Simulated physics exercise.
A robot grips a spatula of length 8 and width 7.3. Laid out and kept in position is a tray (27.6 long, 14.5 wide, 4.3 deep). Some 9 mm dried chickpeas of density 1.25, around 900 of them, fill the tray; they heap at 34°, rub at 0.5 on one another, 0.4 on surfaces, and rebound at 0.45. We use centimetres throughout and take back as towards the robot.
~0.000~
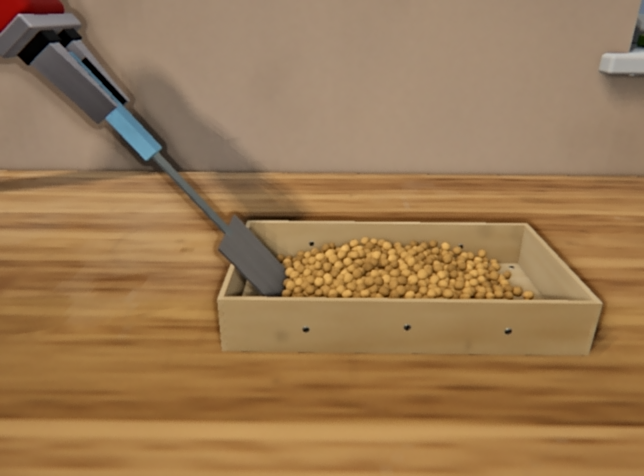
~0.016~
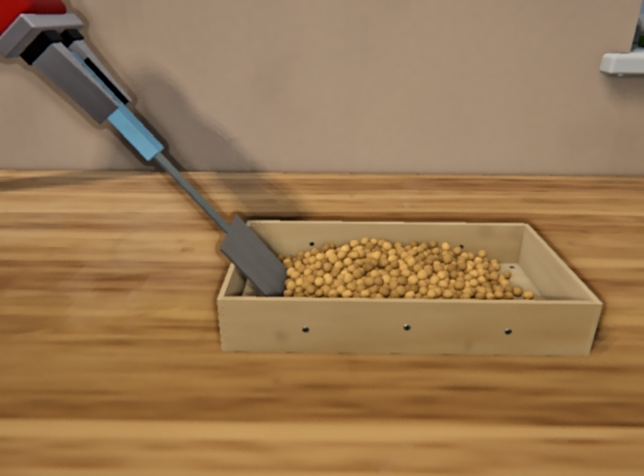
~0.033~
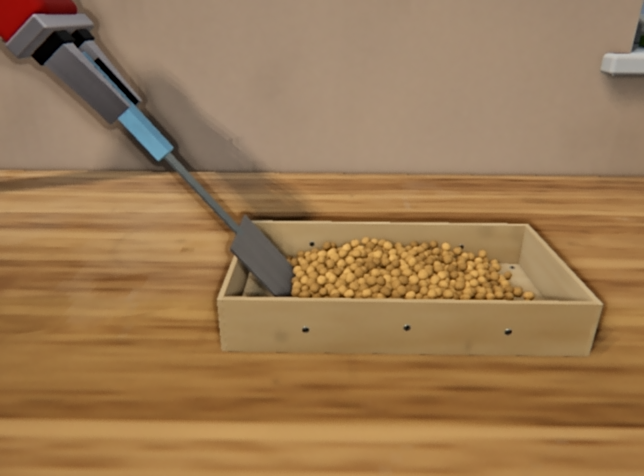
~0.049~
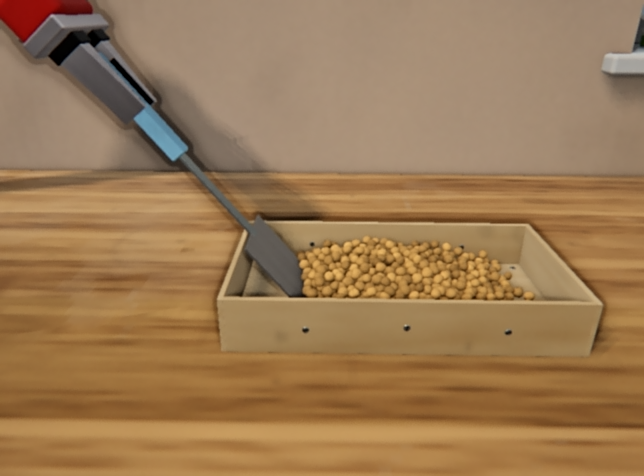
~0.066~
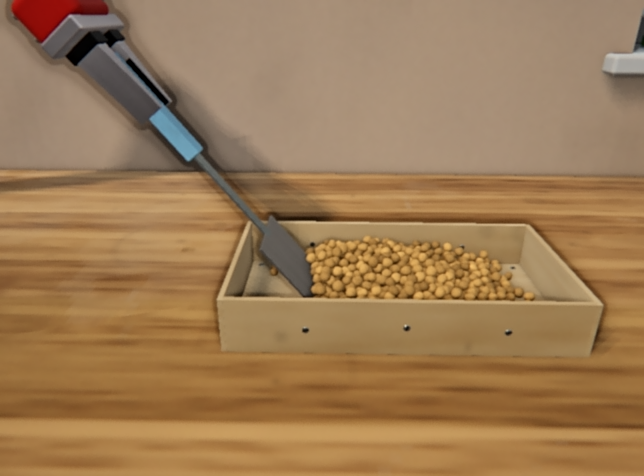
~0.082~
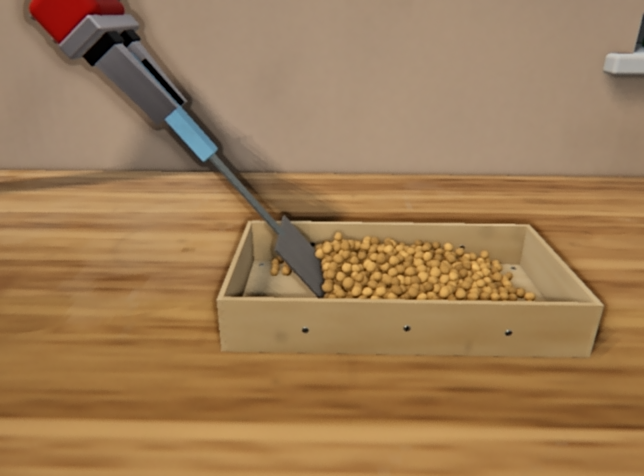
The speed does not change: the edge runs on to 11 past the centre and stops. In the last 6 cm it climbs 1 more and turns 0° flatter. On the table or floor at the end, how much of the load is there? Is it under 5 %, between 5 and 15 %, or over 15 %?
It is between 5 and 15 %.
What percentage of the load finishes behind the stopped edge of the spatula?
Some 65 percent of the load.
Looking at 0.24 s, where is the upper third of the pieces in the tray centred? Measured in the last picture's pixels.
The middle sits at approx. (470, 263).
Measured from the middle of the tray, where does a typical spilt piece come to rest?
About 24 cm out from the centre.
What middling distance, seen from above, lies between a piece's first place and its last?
5 cm.
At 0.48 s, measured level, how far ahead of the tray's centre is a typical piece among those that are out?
Roughly 18 cm.
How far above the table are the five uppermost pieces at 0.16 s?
I'd put them at about 6 centimetres above the table.
After 0.16 s, sloping 51°, highest piece 6 above the table; 900 in the tray.
After 0.24 s, sloping 51°, highest piece 7 above the table; 900 in the tray.
After 0.48 s, sloping 51°, highest piece 6 above the table; 837 in the tray, 57 on the table or floor, 6 on the blade or in flight.
After 1.53 s, sloping 51°, highest piece 5 above the table; 836 in the tray, 64 on the table or floor.
In the end, 836 in the tray, 64 on the table or floor. That is 7 % on the table or floor.
